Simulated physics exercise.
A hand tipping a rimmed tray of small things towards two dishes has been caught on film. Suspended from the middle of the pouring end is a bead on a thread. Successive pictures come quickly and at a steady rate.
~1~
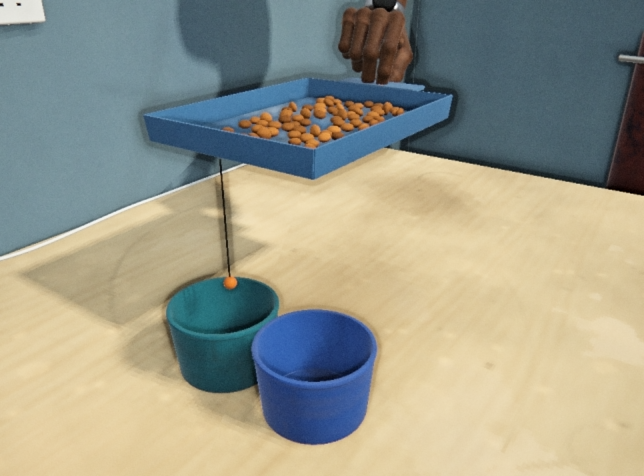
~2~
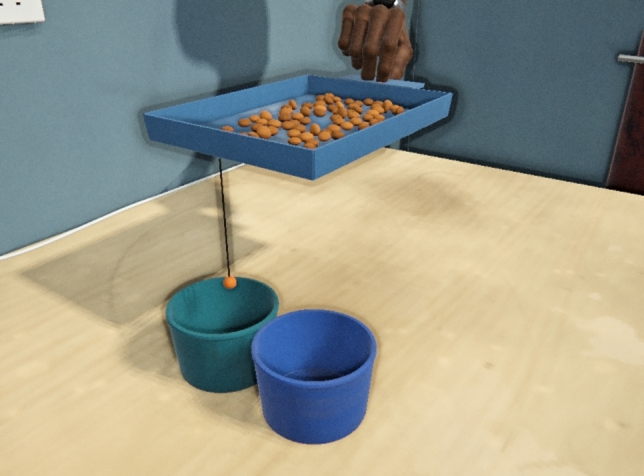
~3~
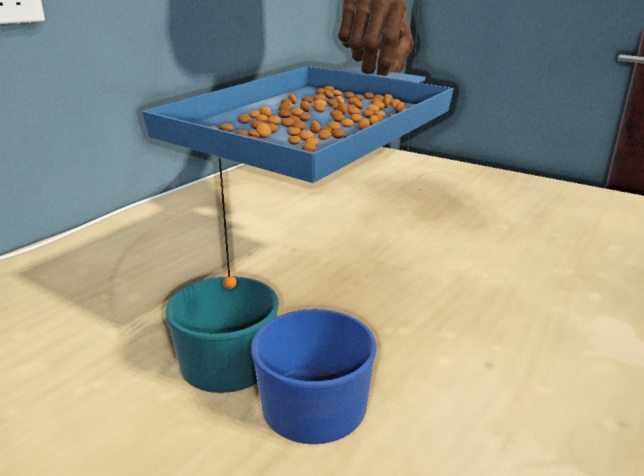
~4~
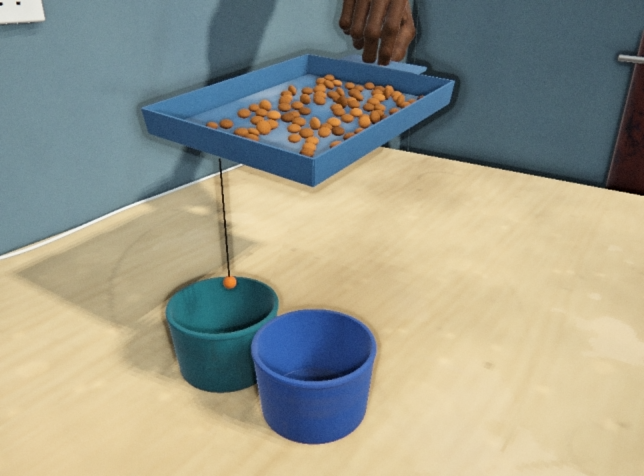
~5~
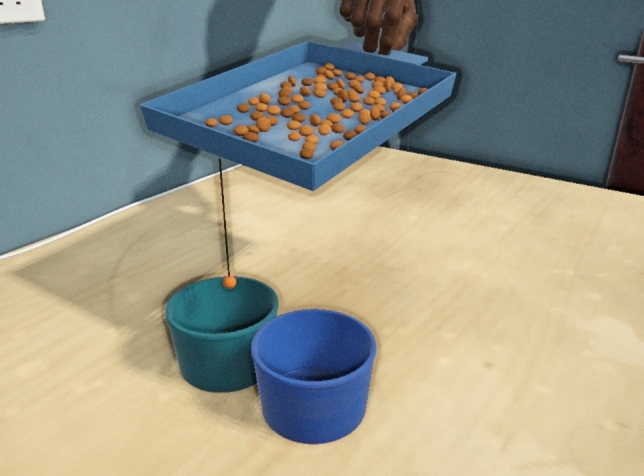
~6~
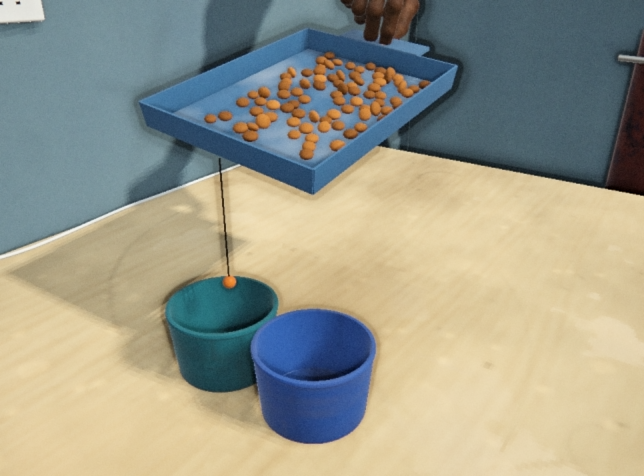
The video shows a hand holding a blue rimmed tray of small brown pieces above a teal dish and a blue dish, gradually raising its far side as the near right corner dips slightly, while an orange bead hangs still.
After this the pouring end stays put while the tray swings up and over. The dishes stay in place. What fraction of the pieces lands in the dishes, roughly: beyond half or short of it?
Beyond half.
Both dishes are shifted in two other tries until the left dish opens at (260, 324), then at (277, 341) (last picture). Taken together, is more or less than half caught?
The bulk of it, then the bulk of it.
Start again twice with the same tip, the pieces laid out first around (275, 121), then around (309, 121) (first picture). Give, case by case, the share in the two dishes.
Roughly 90 per cent, and 90 per cent.
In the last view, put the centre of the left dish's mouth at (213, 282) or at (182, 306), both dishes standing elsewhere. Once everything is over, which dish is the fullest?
Well, the first go goes to the rightmost dish, and the second to the rightmost dish.
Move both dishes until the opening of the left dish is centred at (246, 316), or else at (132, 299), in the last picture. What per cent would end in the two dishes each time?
In order, 80 % and 0 %.
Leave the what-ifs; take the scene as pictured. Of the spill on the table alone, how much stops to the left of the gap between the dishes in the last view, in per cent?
Close to 10 %.
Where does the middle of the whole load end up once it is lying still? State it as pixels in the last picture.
At about (312, 396).
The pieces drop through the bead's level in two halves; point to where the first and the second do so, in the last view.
First part (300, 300), rest (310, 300).
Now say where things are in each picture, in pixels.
In the first frame, corners of the pouring end at (147, 115) and (313, 148), level; middle of the load at (336, 120), bits of cat kibble; left dish at (186, 354); right dish at (278, 402); bead on its thread at (230, 283).
In the second frame, corners of the pouring end at (147, 114) and (313, 149), level; middle of the load at (336, 118).
In the third frame, corners of the pouring end at (146, 111) and (313, 152), tipped barely, lowest at the right corner; middle of the load at (336, 114).
In the fourth frame, corners of the pouring end at (145, 108) and (313, 157), tipped a little, lowest at the right corner; middle of the load at (336, 108).
In the fifth frame, corners of the pouring end at (144, 104) and (313, 163), tipped a little, lowest at the right corner; middle of the load at (336, 102).
In the sixth frame, corners of the pouring end at (143, 101) and (313, 167), tipped a little, lowest at the right corner; middle of the load at (336, 95); left dish at (185, 354); right dish at (277, 402).
Soon after the last picture, tray tipped steeply; all on the tray.
A little later, tray tipped right over; nearly all on the tray; a stray few in the right dish; a stray few in the air.
Later still, tray tipped past a quarter turn; most in the right dish; a stray few in the left dish; about a quarter outside both.
At rest, tray tipped past a quarter turn; most in the right dish; a stray few in the left dish; about a quarter outside both.
